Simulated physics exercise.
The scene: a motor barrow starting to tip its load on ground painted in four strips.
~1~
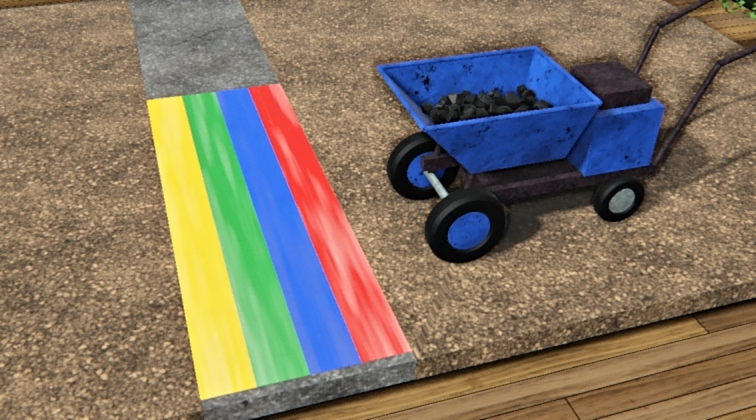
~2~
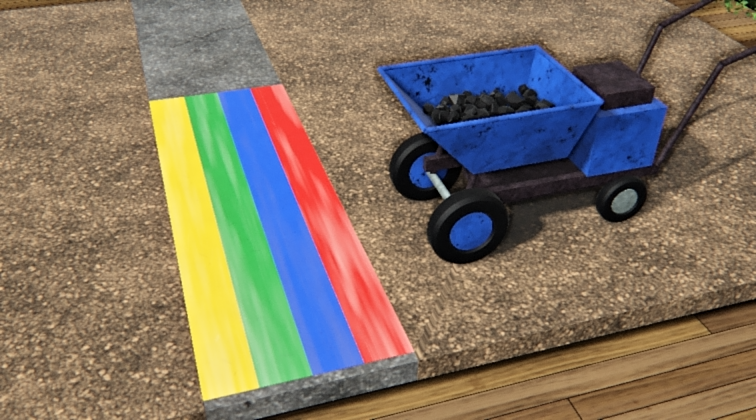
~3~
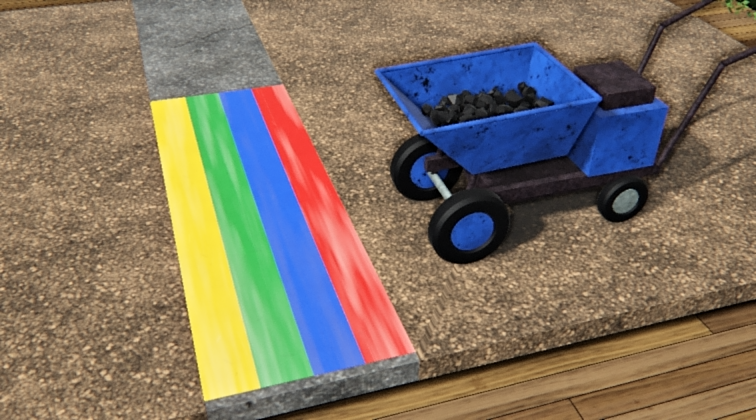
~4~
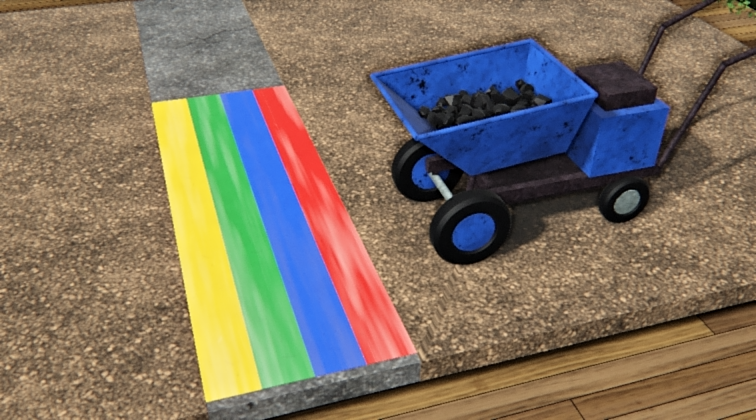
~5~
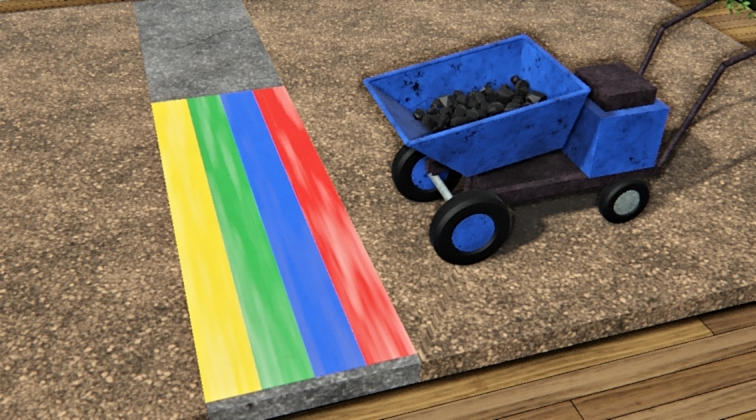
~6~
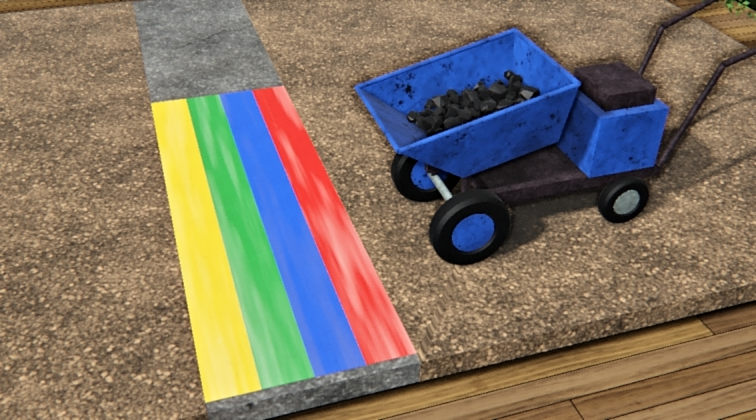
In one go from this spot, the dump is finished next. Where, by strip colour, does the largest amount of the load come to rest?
On the blue strip.
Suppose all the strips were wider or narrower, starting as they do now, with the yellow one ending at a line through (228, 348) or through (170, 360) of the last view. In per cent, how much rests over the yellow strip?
Shares in order: Close to 10 %; close to 0 %.
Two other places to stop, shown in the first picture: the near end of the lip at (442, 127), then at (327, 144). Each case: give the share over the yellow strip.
0 % and 40 %.
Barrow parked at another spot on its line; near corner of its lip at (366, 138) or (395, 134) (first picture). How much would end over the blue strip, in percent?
0 and 20 in a hundred, in that order.
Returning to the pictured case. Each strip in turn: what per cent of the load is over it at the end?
I'd say the red strip has near 5, the blue strip near 45, the green strip near 25 and the yellow strip near 5 per cent.
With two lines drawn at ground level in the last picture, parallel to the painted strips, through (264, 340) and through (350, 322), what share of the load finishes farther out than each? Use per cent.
Close to 10 and 70 per cent respectively.
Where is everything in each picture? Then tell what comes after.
The first picture shows lip of the skip at (425, 130), level; top of the load at (504, 111), lumps of coal; red strip at (366, 310); blue strip at (318, 320); green strip at (269, 330); yellow strip at (217, 341).
The second picture shows lip of the skip at (426, 131), level; top of the load at (505, 111).
The third picture shows lip of the skip at (423, 133), tipped barely; top of the load at (504, 110).
The fourth picture shows lip of the skip at (417, 138), tipped barely; top of the load at (511, 118).
The fifth picture shows lip of the skip at (409, 144), tipped a little; top of the load at (526, 111).
The sixth picture shows lip of the skip at (399, 151), tipped a little; top of the load at (510, 101); red strip at (370, 312); blue strip at (323, 322); green strip at (273, 333); yellow strip at (222, 344).
Soon after the last picture, skip tipped steeply; all in the skip.
A little later, skip tipped steeply; nearly all in the skip; a stray few over the red strip; a small part over the blue strip.
Later still, skip tipped right over; about a quarter in the skip; a stray few over the red strip; about half over the blue strip; about a quarter over the green strip; a stray few over the yellow strip; a stray few off the paint.
At rest, skip tipped right over; about a quarter in the skip; a stray few over the red strip; about half over the blue strip; about a quarter over the green strip; a stray few over the yellow strip; a stray few off the paint.
